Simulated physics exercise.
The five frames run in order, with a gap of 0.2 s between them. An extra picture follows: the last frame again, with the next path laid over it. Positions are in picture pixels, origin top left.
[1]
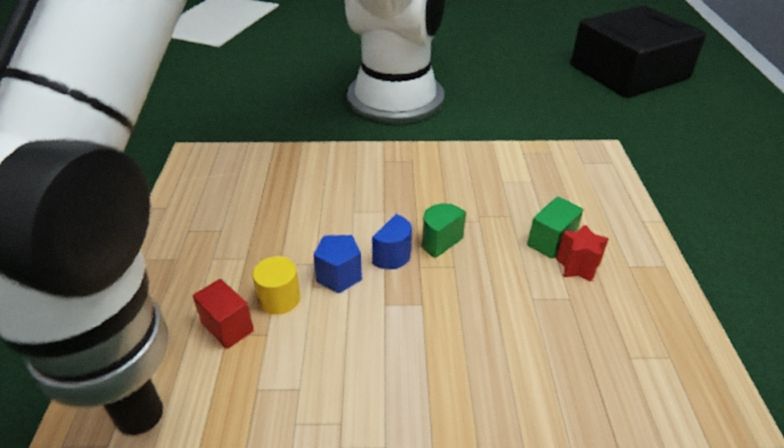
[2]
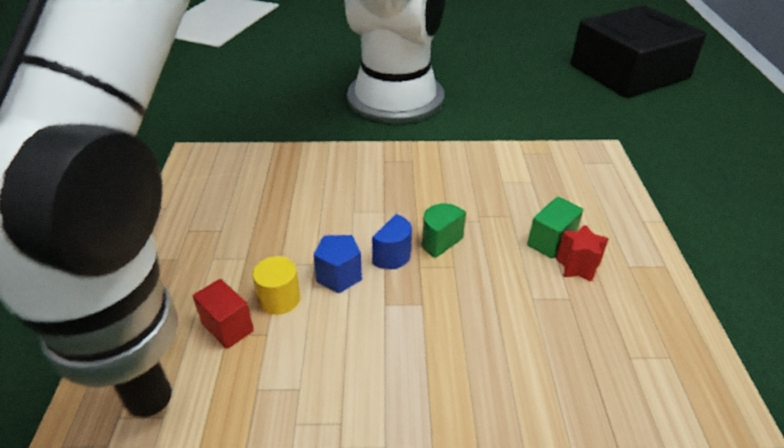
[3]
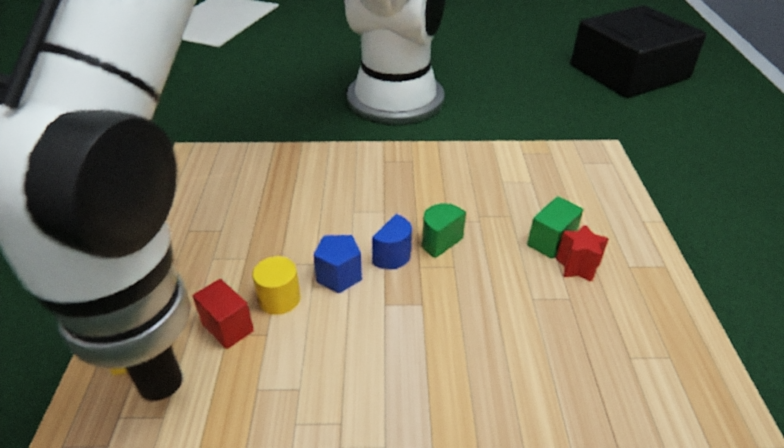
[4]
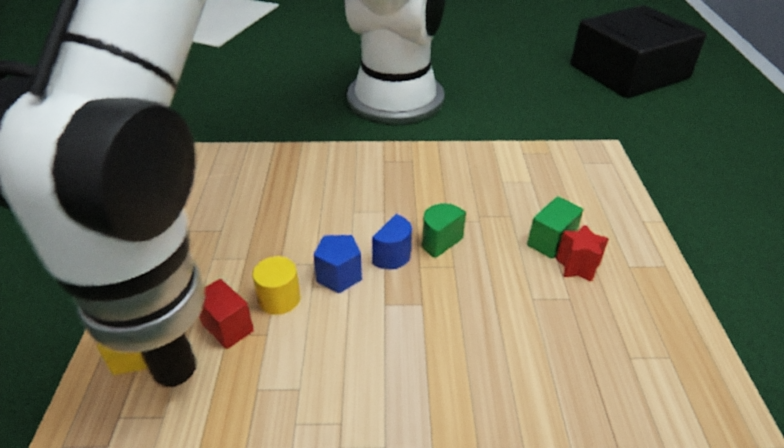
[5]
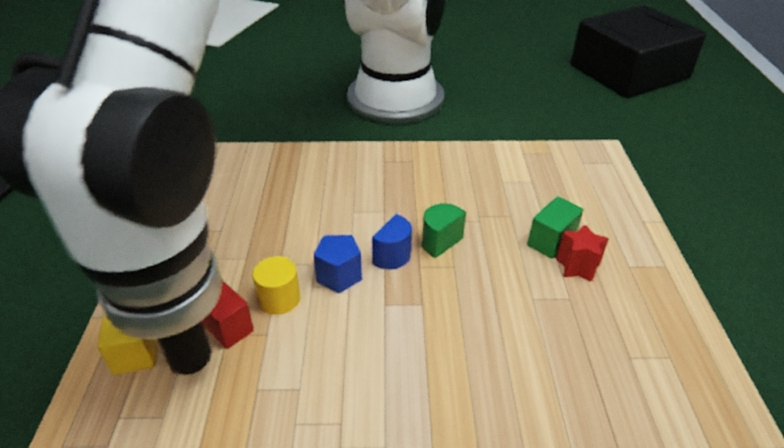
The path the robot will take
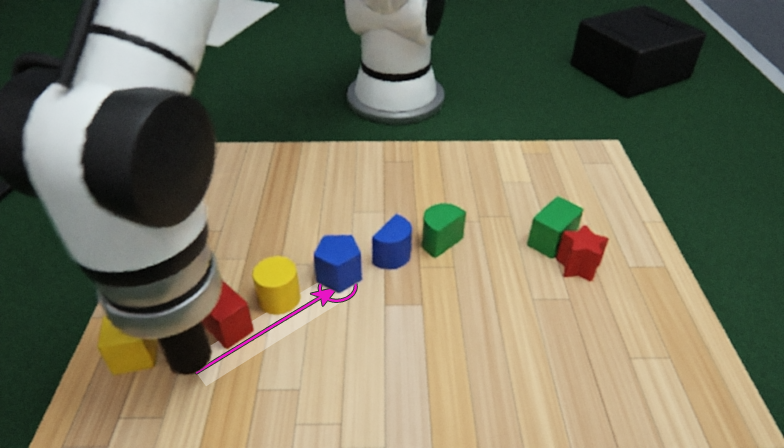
A white and black robot arm at the left moved its dark tip a short way right and up the wooden table to beside the red block, uncovering a yellow block, while the other blocks barely moved.
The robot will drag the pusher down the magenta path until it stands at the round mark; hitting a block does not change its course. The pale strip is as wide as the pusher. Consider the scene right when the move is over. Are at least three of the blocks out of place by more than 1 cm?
I expect so.
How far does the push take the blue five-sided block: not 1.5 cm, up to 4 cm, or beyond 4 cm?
It goes a little way, 1.5 to 4 cm.
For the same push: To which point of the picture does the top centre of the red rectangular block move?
I'd guess (238, 283).
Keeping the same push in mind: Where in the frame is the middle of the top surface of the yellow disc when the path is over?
At the end it should sit near (294, 249).
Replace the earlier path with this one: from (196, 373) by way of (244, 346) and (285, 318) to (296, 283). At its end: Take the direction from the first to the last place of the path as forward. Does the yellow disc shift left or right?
Well, taking the path from its start to its end as straight ahead, the yellow disc moves to the left.
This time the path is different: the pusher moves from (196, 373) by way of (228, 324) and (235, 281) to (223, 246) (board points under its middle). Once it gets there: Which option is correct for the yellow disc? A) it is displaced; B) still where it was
The answer is A.
Path on the board, from (196, 373) directly to (338, 287).
What follows on the original path. One third of the way, pusher (245, 325); red rectangular block (234, 286), turned 60° anticlockwise; yellow disc (279, 264).
Two thirds of the way, pusher (293, 297); red rectangular block (238, 283), turned 85° anticlockwise; yellow disc (285, 256).
At the end, pusher (336, 272); red rectangular block (238, 283), turned 85° anticlockwise; yellow disc (294, 249); blue five-sided block (353, 235), turned 15° anticlockwise; blue D-shaped block (399, 226).
